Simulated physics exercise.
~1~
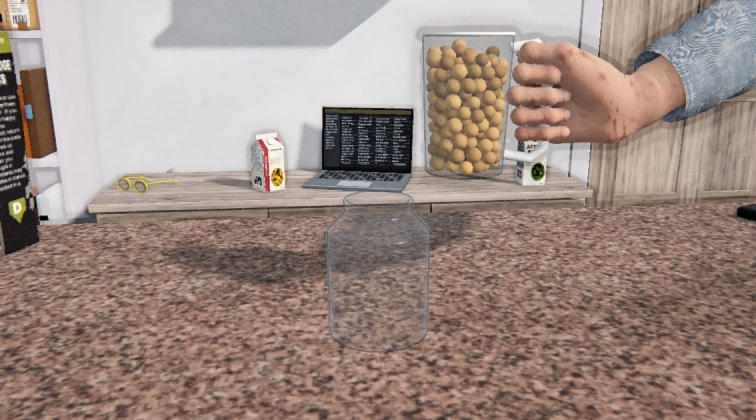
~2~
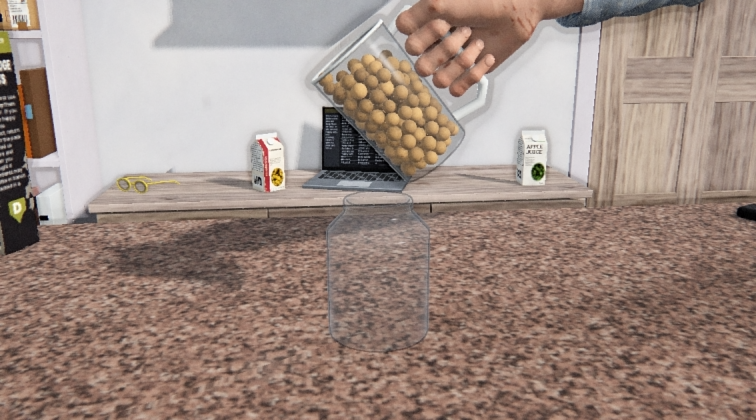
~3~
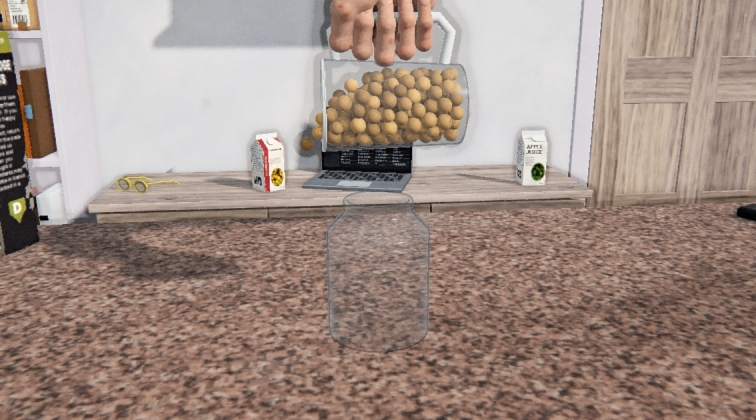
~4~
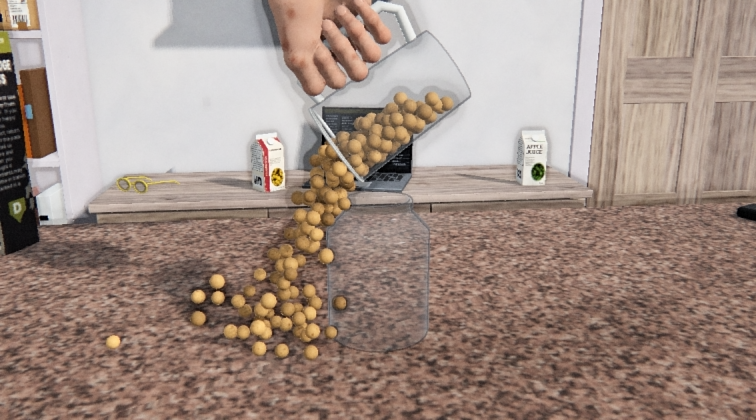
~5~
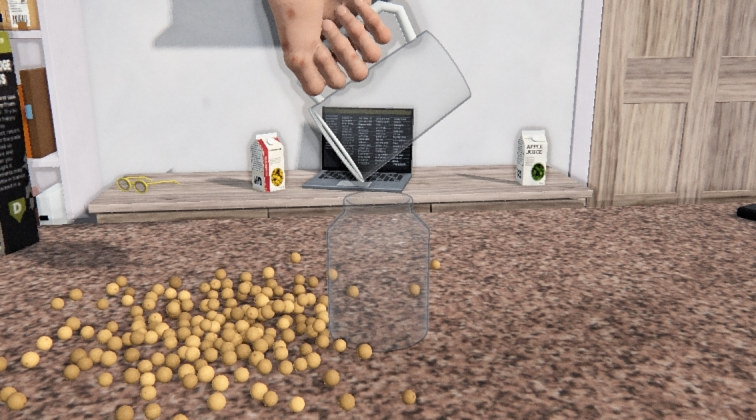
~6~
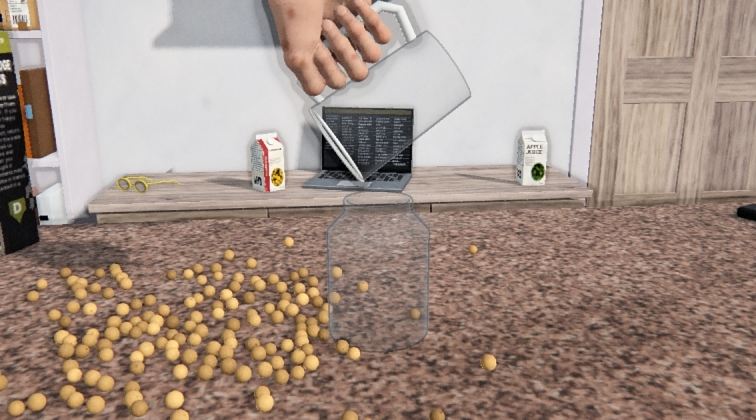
Wooden beads spilled all over the speckled countertop after a hand moved a full clear measuring cup left above an open jar and tipped it over; they poured down beside the jar's left side and scattered, leaving both cup and jar empty.
